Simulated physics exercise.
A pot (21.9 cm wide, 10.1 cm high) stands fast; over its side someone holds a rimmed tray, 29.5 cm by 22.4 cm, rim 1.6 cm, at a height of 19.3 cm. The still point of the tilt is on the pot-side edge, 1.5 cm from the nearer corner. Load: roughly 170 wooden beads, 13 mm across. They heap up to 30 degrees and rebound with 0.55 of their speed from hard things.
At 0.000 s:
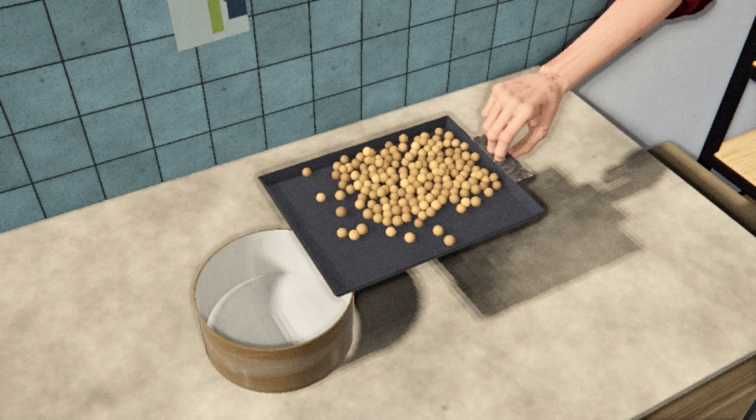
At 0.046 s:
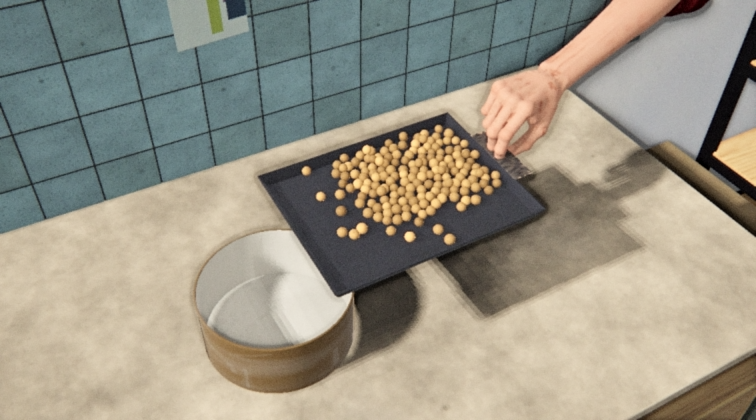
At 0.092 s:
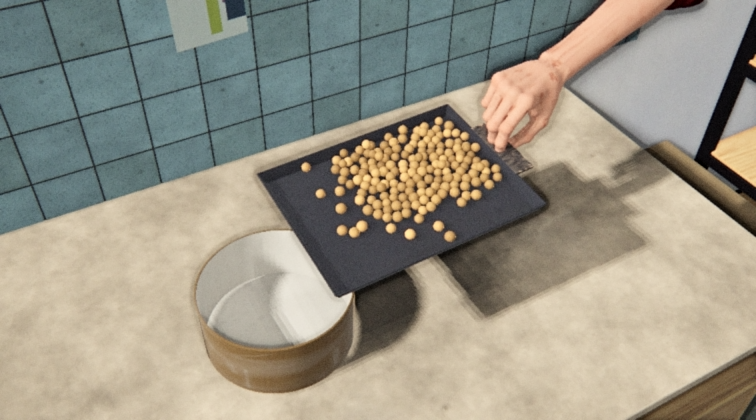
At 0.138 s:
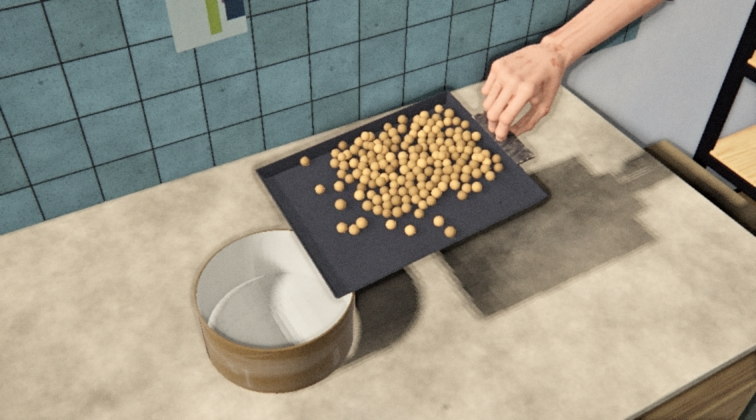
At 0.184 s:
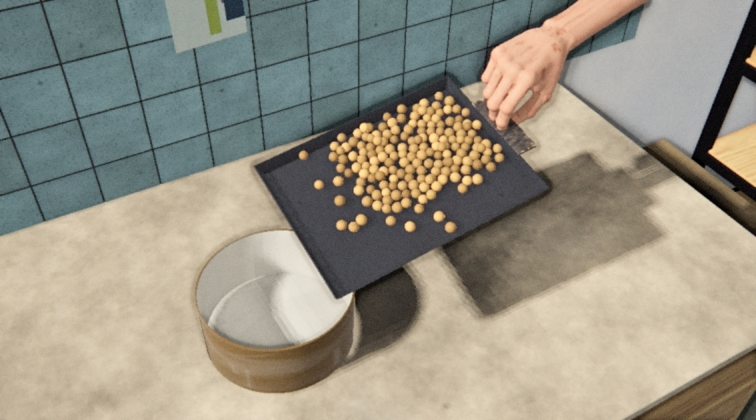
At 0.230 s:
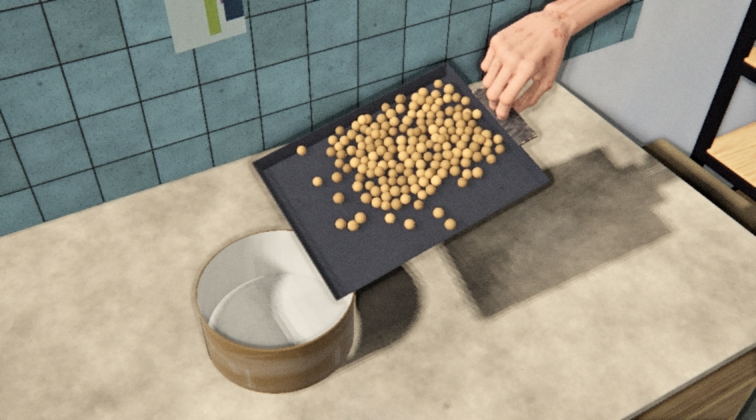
Hand steadily tilting a dark rimmed tray of small round wooden beads, raising its far side beside an empty pot on a counter.
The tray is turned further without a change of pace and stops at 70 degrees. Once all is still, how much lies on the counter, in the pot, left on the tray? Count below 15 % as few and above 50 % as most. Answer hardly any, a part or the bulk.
Counter: The bulk, pot: Hardly any, tray: Hardly any.
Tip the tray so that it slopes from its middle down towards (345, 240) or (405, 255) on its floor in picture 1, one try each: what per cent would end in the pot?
Some 35 and 0 per cent.
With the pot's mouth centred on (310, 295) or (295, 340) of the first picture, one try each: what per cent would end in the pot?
Some 5 and 80 per cent.
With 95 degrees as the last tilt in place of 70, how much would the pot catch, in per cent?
Then about 0 per cent.
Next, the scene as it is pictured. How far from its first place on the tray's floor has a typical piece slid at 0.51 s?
About 8 cm.
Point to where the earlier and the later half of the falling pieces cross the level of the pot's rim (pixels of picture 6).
First near (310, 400), later near (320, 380).
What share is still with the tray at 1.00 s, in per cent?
About 5 per cent.
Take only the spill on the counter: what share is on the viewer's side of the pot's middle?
Some 100 per cent.
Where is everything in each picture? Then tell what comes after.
In the first picture, tray tilt 0 degrees, front corners at (338, 288) and (537, 209); middle of the pieces at (412, 179); pot at (275, 285).
In the second picture, tray tilt 1 degrees, front corners at (338, 288) and (537, 207); middle of the pieces at (412, 178).
In the third picture, tray tilt 3 degrees, front corners at (339, 289) and (538, 202), lowest corner left front; middle of the pieces at (412, 173).
In the fourth picture, tray tilt 8 degrees, front corners at (339, 290) and (539, 194), lowest corner left front; middle of the pieces at (412, 165).
In the fifth picture, tray tilt 12 degrees, front corners at (339, 291) and (540, 186), lowest corner left front; middle of the pieces at (412, 157).
In the sixth picture, tray tilt 16 degrees, front corners at (339, 292) and (541, 178), lowest corner left front; middle of the pieces at (411, 150); pot at (276, 285). The tray's pace is about 95 degrees a second.
Then, at 0.51 s, tilt 43 degrees; the tray holds 100 %, the pot 0 %.
After 0.69 s, tilt 61 degrees; the tray holds 65 %, the pot 0 %.
Then, at 1.00 s, tilt 70 degrees; the tray holds 5 %, the pot 0 %.
In the end, at 2.0 s, counter 100 %, pot 0 %, tray 0 %.
